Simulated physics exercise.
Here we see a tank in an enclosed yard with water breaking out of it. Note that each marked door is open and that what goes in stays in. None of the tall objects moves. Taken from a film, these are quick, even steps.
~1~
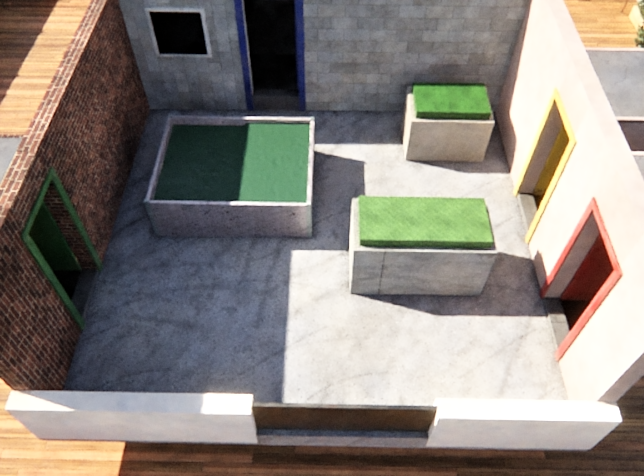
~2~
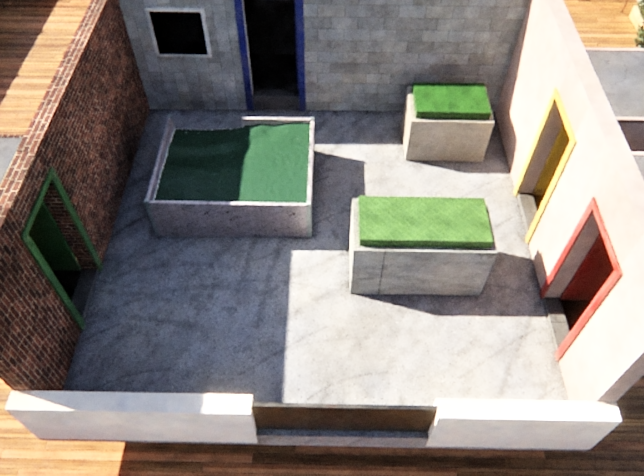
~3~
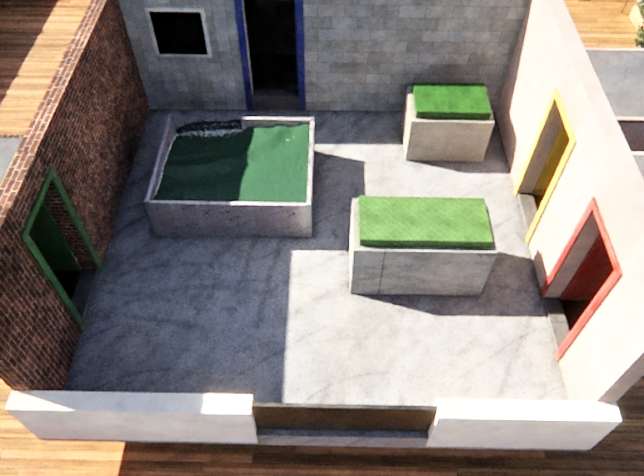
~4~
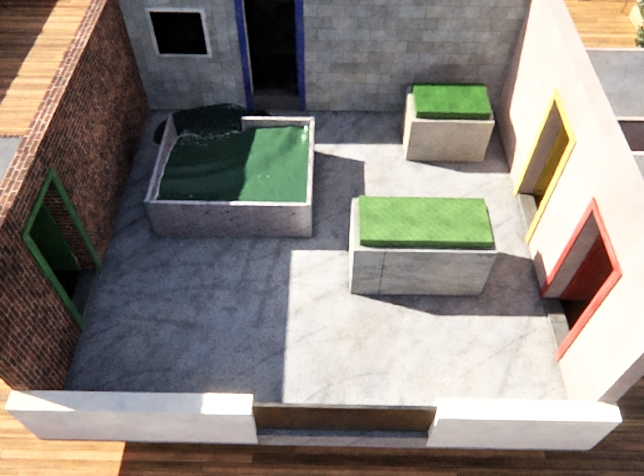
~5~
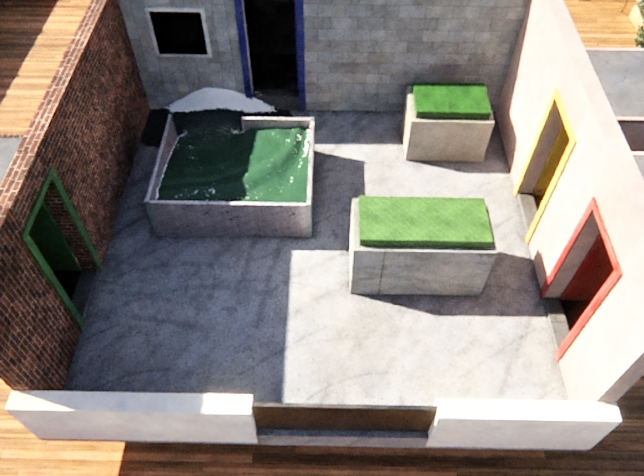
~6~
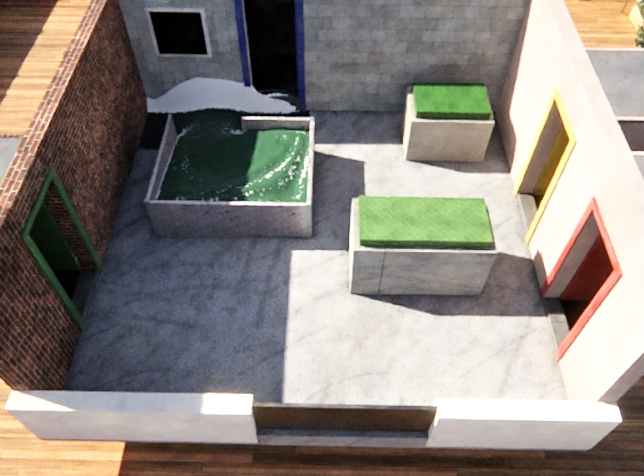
A concrete tank of still green water in a walled yard began to slosh, then water poured out through a gap on its far side and spread across the floor along the back wall.
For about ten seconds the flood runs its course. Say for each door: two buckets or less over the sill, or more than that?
The blue door is going to stay inside the allowance; the yellow door is going to stay inside the allowance; the green door is going to stay inside the allowance; the red door is going to overshoot the allowance.
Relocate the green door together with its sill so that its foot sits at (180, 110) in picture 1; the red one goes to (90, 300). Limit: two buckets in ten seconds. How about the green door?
The green door exceeds it.
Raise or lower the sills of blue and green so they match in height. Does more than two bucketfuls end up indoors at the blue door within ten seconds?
Well, the way I see it, the blue door breaks past the limit.
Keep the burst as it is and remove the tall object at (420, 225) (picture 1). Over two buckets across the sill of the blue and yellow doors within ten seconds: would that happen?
Result: Blue door stays short of it; yellow door stays short of it.
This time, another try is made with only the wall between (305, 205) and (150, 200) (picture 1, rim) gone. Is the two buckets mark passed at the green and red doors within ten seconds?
Green door: Exceeds the limit; red door: Exceeds the limit.
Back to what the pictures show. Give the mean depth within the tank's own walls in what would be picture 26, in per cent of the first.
That comes to some 40 per cent.
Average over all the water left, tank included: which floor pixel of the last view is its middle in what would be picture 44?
Centre point: Around (277, 209).
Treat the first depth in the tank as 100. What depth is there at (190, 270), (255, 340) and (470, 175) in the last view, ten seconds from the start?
Approx. values, in order: 8 %, 6 %, 6 %.
A moment on, water covers 15 % of the floor; the blue door under two buckets in, the yellow door not reached, the green door not reached, the red door not reached.
Next, water covers 30 % of the floor; the blue door under two buckets in, the yellow door not reached, the green door not reached, the red door not reached.
Then, water covers 55 % of the floor; the blue door under two buckets in, the yellow door not reached, the green door under two buckets in, the red door not reached.
Later, water covers 95 % of the floor; the blue door under two buckets in, the yellow door under two buckets in, the green door under two buckets in, the red door wet at the sill, nothing in.
In the end, water covers 100 % of the floor; the blue door under two buckets in, the yellow door under two buckets in, the green door under two buckets in, the red door over two buckets in.
